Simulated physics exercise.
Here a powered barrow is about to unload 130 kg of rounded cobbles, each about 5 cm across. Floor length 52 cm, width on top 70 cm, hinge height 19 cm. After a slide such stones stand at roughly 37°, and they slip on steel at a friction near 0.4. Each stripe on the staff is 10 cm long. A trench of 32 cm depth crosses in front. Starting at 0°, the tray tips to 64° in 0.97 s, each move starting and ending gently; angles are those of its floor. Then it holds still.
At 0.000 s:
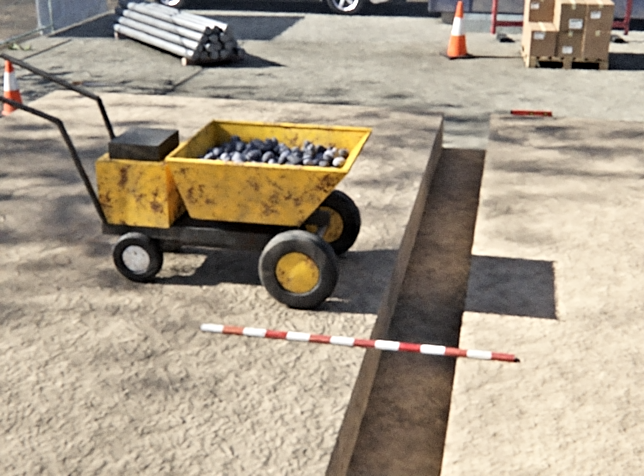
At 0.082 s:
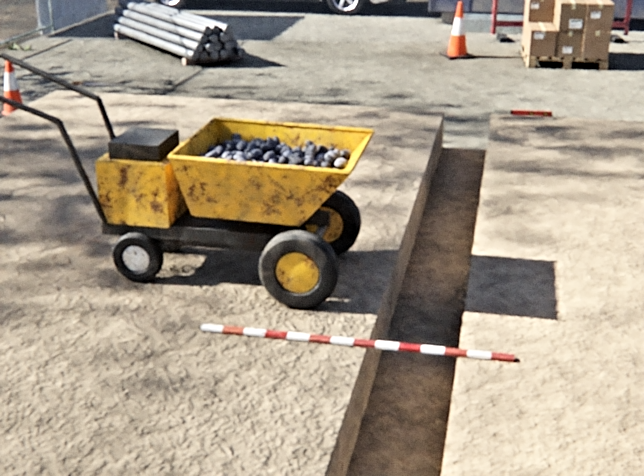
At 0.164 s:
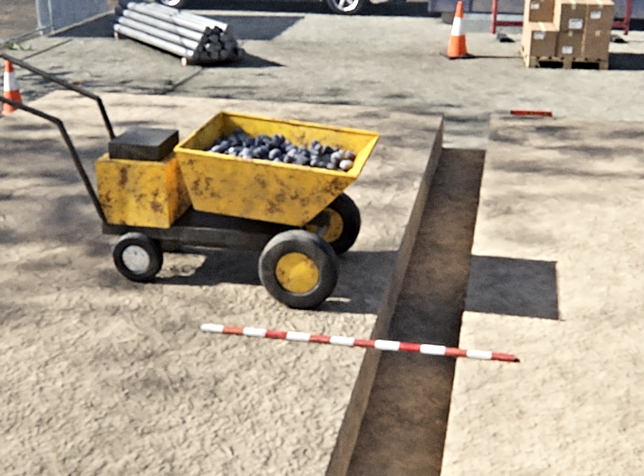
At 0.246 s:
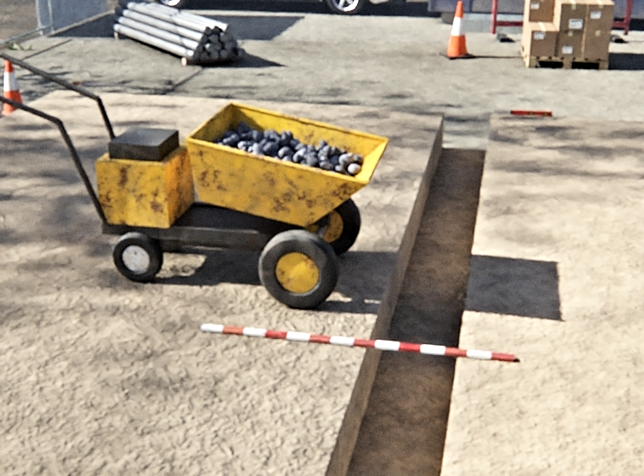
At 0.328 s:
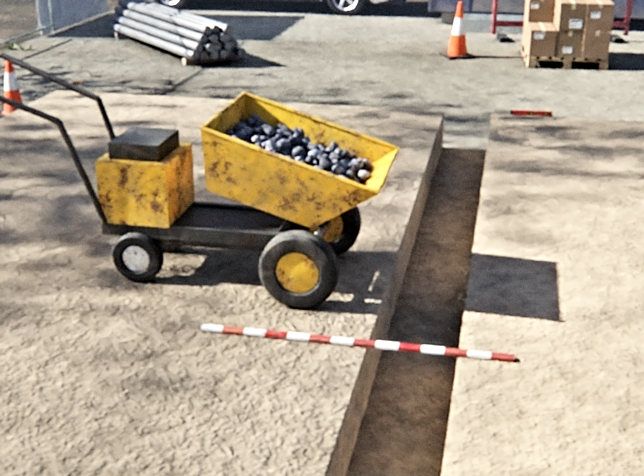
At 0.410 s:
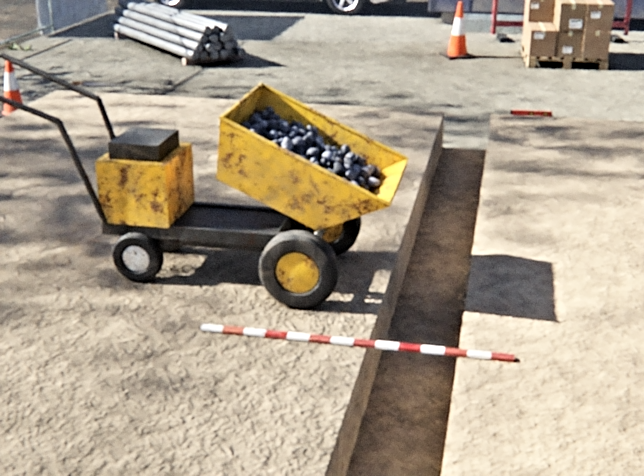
A yellow barrow's tray of dark rounded stones tilts steadily forward toward the right beside a trench.
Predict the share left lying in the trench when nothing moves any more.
About 72 per cent.
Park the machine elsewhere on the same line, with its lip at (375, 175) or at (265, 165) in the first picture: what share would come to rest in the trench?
Near 40 per cent from the first place, 65 from the second.
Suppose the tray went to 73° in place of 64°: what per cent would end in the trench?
Then about 70 per cent.
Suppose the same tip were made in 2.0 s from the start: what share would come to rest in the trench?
In that case some 85 per cent.
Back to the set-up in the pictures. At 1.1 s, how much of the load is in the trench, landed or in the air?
Some 15 per cent.
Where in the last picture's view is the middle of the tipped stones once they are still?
Their middle is at about (447, 329).
After 0.7 s the floor is at 54°; 100 % in the tray; the foremost stones are at (408, 226).
After 1.1 s the floor is at 64°; 82 % in the tray, 15 % in the trench, 4 % past the trench; the foremost stones are at (481, 297).
After 1.4 s the floor is at 64°; 44 % in the tray, 31 % in the trench, 25 % past the trench; the foremost stones are at (592, 315).
After 3.4 s the floor is at 64°; 0 % in the tray, 72 % in the trench, 28 % past the trench; the foremost stones are past the picture's edge.
